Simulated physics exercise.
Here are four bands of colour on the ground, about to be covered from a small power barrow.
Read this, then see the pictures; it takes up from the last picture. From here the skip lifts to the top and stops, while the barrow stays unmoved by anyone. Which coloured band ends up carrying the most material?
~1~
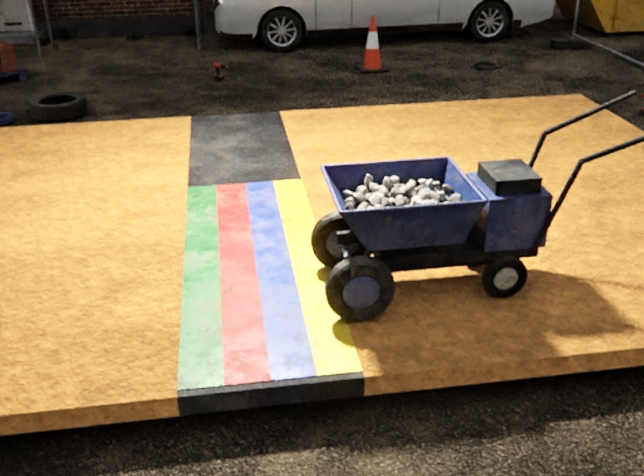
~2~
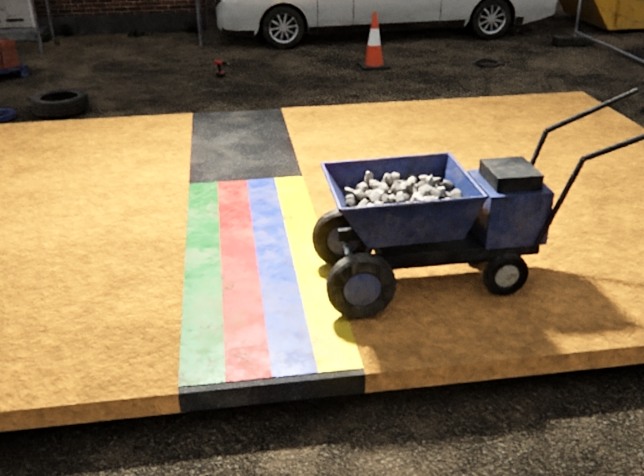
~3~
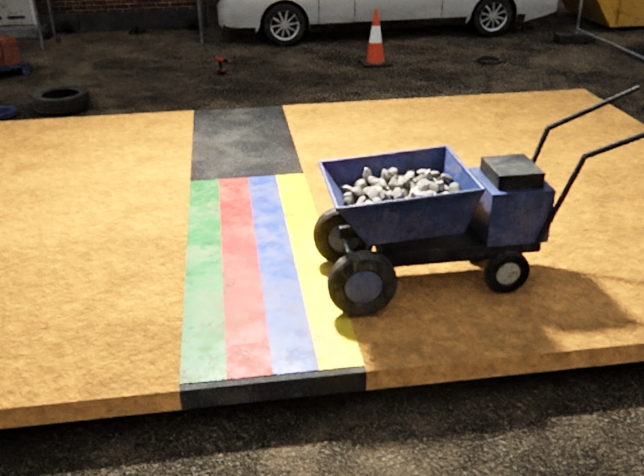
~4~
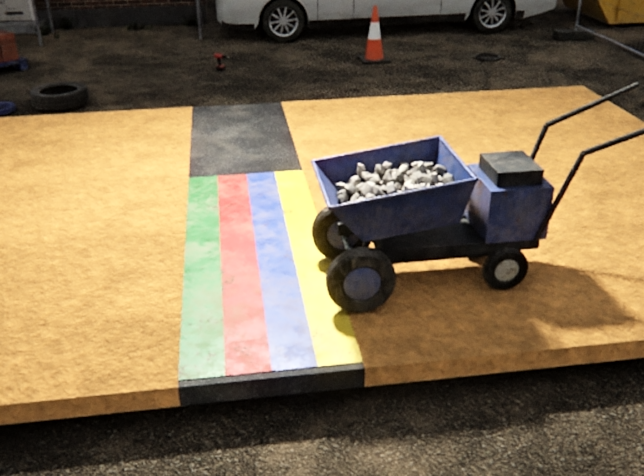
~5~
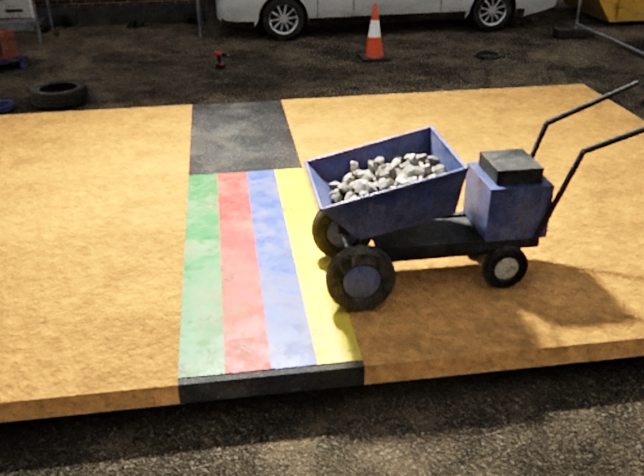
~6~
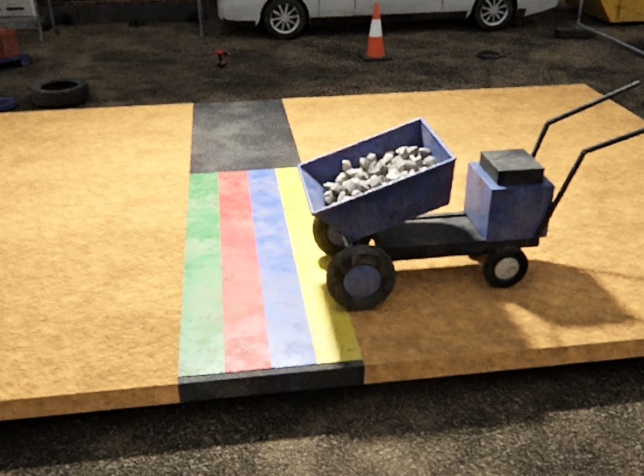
The red band.
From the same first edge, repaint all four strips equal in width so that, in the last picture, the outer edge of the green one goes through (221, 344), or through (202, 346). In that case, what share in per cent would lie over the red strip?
The first gives around 20 per cent, the second around 30 per cent.
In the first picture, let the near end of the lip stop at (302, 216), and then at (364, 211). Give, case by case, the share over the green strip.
I'd put it at around 40 percent the first time and 20 percent the second.
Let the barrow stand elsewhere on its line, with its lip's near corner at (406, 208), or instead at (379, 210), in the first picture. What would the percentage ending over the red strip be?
The first gives close to 20 per cent and the second 30 per cent.
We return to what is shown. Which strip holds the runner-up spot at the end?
The runner-up is the green strip.
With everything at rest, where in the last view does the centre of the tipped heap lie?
Roughly pixel (232, 283).
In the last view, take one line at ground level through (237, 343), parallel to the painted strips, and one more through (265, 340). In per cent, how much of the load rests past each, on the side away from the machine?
I'd put it near 40 in a hundred, then near 70 in a hundred.
Soon, skip tipped steeply; all in the skip.
A while on, skip tipped right over; most in the skip; a stray few over the blue strip; about a quarter over the red strip; a stray few over the green strip; a stray few falling.
Towards the end, skip tipped right over; about a quarter in the skip; a small part over the blue strip; about half over the red strip; about a quarter over the green strip; a small part off the paint.
Finally, skip tipped right over; about a quarter in the skip; none over the yellow strip; a small part over the blue strip; about half over the red strip; about a quarter over the green strip; a small part off the paint.
